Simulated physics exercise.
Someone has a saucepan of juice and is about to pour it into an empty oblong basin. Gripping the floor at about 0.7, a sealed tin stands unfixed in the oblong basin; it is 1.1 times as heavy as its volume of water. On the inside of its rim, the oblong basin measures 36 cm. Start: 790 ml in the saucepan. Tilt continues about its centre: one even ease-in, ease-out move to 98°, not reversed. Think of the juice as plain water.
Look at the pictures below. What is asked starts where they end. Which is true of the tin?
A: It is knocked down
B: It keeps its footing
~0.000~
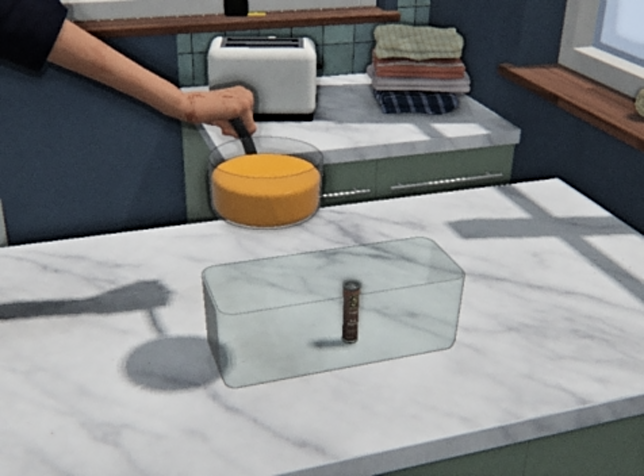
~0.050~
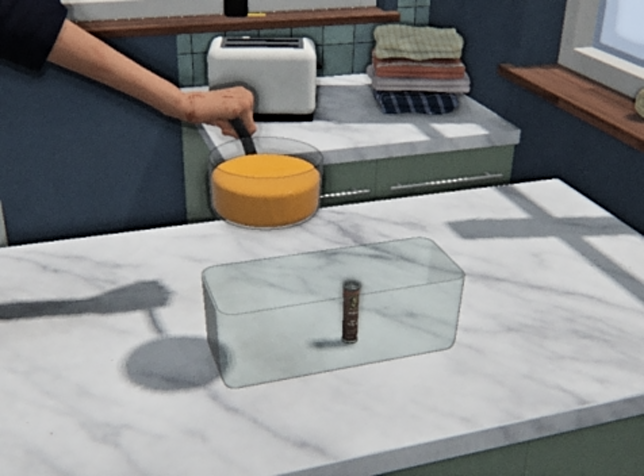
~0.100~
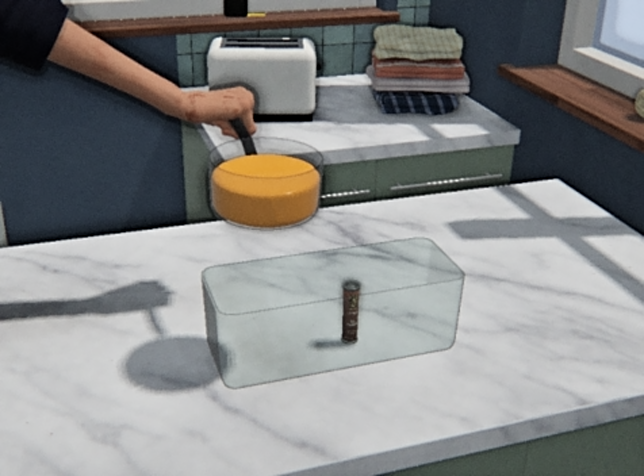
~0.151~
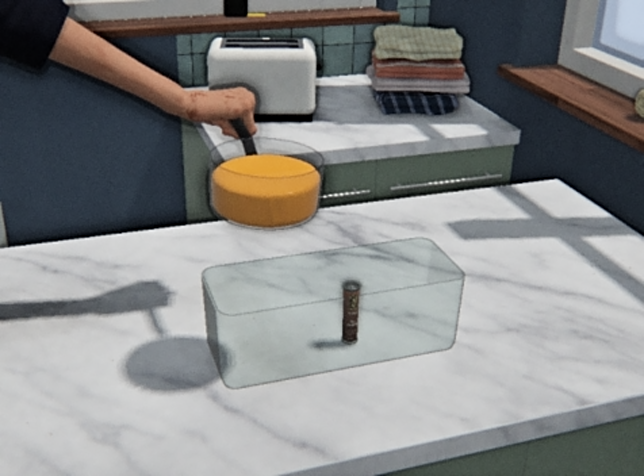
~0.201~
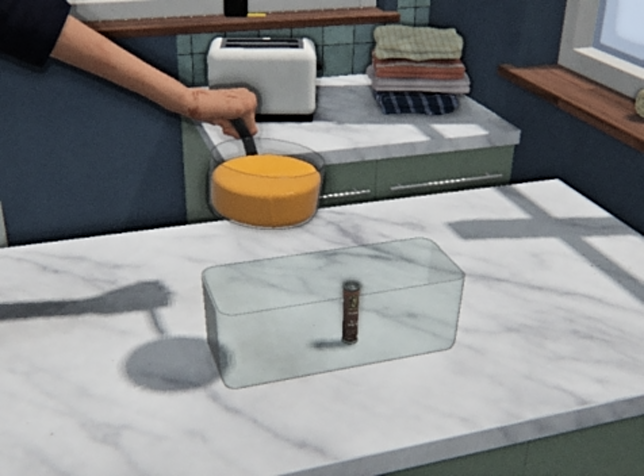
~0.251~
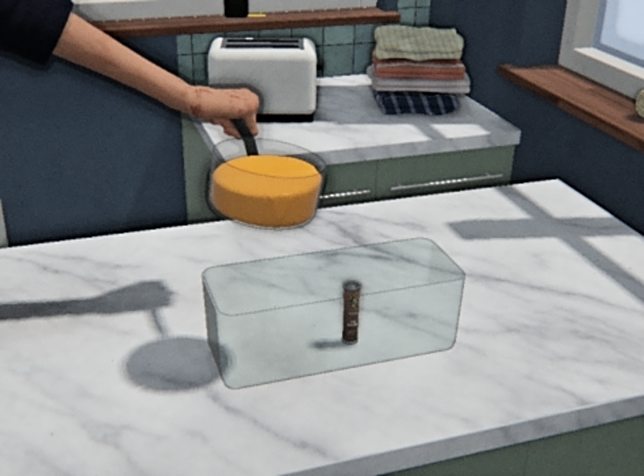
(B) It keeps its footing.
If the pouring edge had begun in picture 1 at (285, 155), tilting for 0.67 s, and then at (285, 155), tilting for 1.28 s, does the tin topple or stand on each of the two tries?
In the first try it comes down; in the second it comes down.
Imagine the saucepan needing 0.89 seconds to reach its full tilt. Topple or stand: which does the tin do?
The tin tumbles.
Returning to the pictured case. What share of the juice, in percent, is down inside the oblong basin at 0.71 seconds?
Fraction in basin: Approx. 4%.
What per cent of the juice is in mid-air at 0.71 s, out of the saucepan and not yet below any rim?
Near 24 per cent at that moment.
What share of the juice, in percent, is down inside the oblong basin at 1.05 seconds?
I reckon close to 68 per cent.
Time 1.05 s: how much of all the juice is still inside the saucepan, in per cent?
Near 18 in a hundred.
Then, 0.71 s in, the tilt is 57° and 72 per cent is still to pour; the tin stands where it began.
Then, 1.05 s in, the tilt is 90° and 18 per cent is still to pour; the tin stands where it began.
Then, 1.40 s in, the tilt is 98° and 2 per cent is still to pour; the tin stands 1 cm from where it began.
Then, 1.78 s in, the tilt is 98° and 0 per cent is still to pour; the tin stands 1 cm from where it began.
Finally, the tin stands 1 cm from where it began.
